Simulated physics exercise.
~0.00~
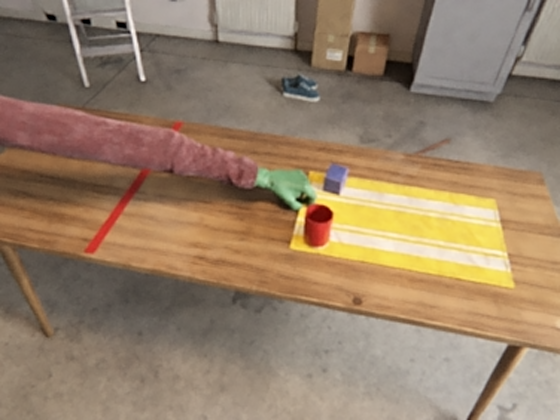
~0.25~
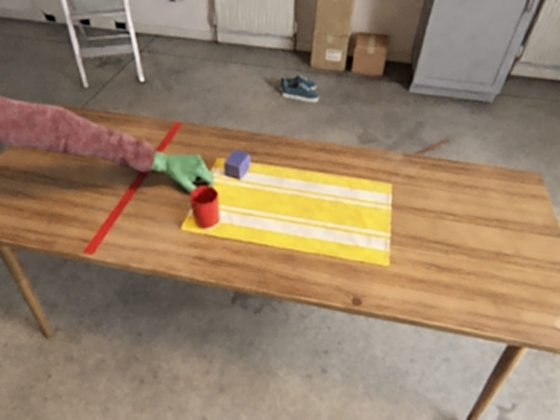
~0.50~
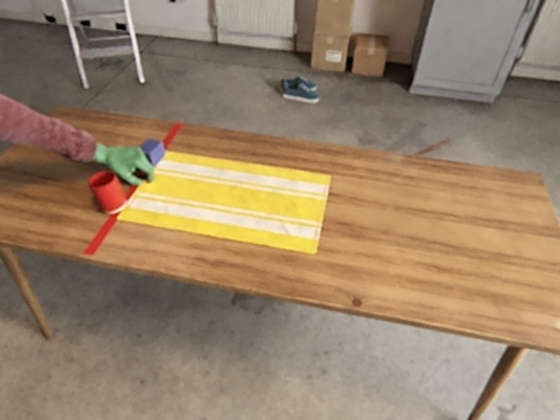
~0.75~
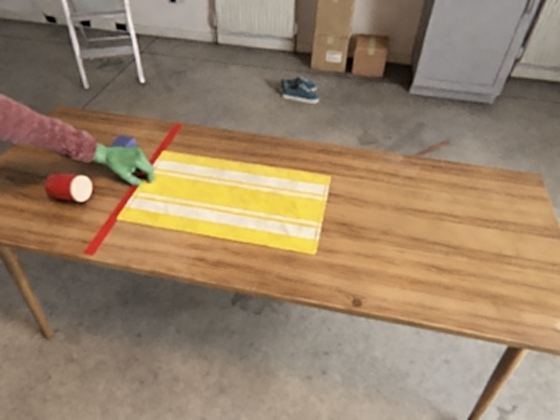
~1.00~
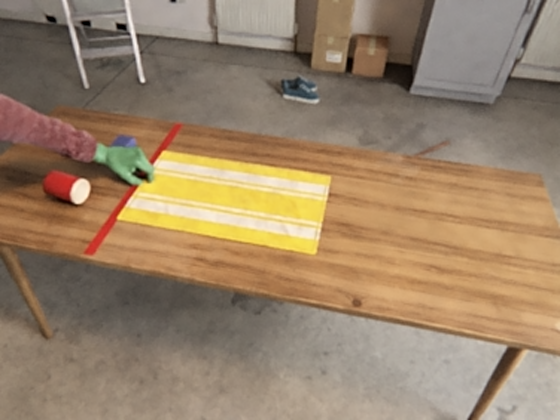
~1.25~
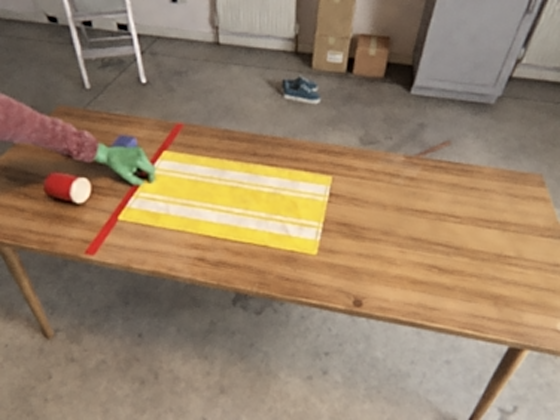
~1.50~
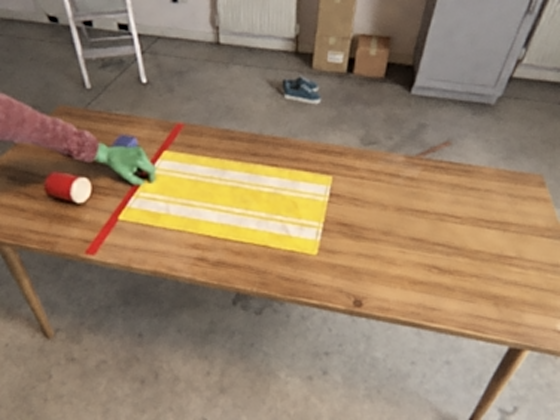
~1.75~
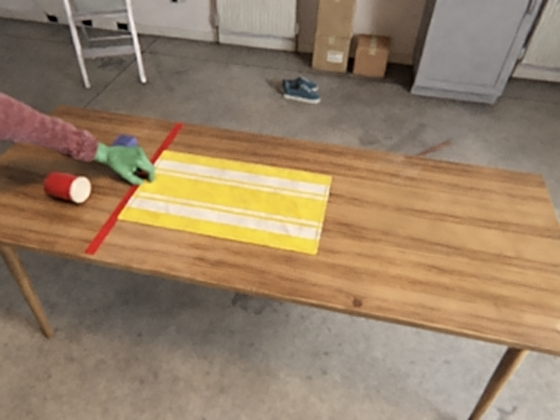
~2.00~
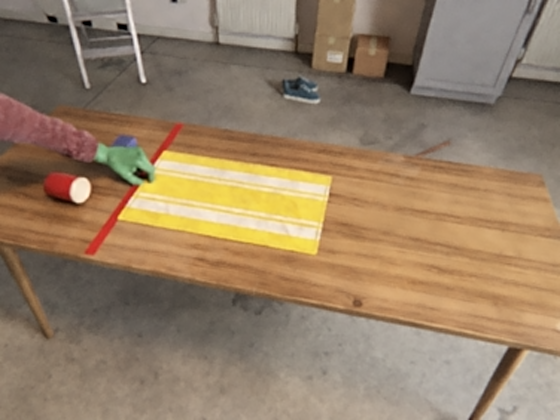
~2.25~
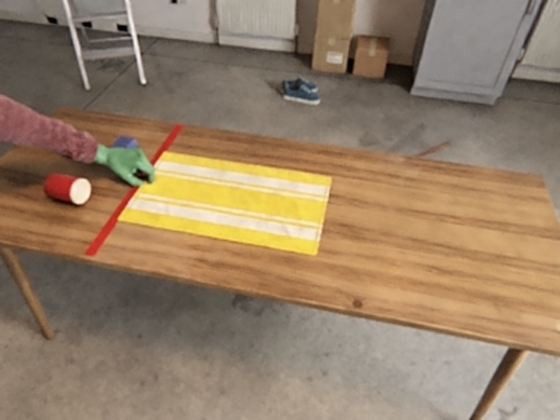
A green-gloved hand pulled a yellow striped cloth left across a wooden table until its edge reached the red tape, where the red mug slid off and tipped over, and the blue block also slid off, coming to rest behind the hand.
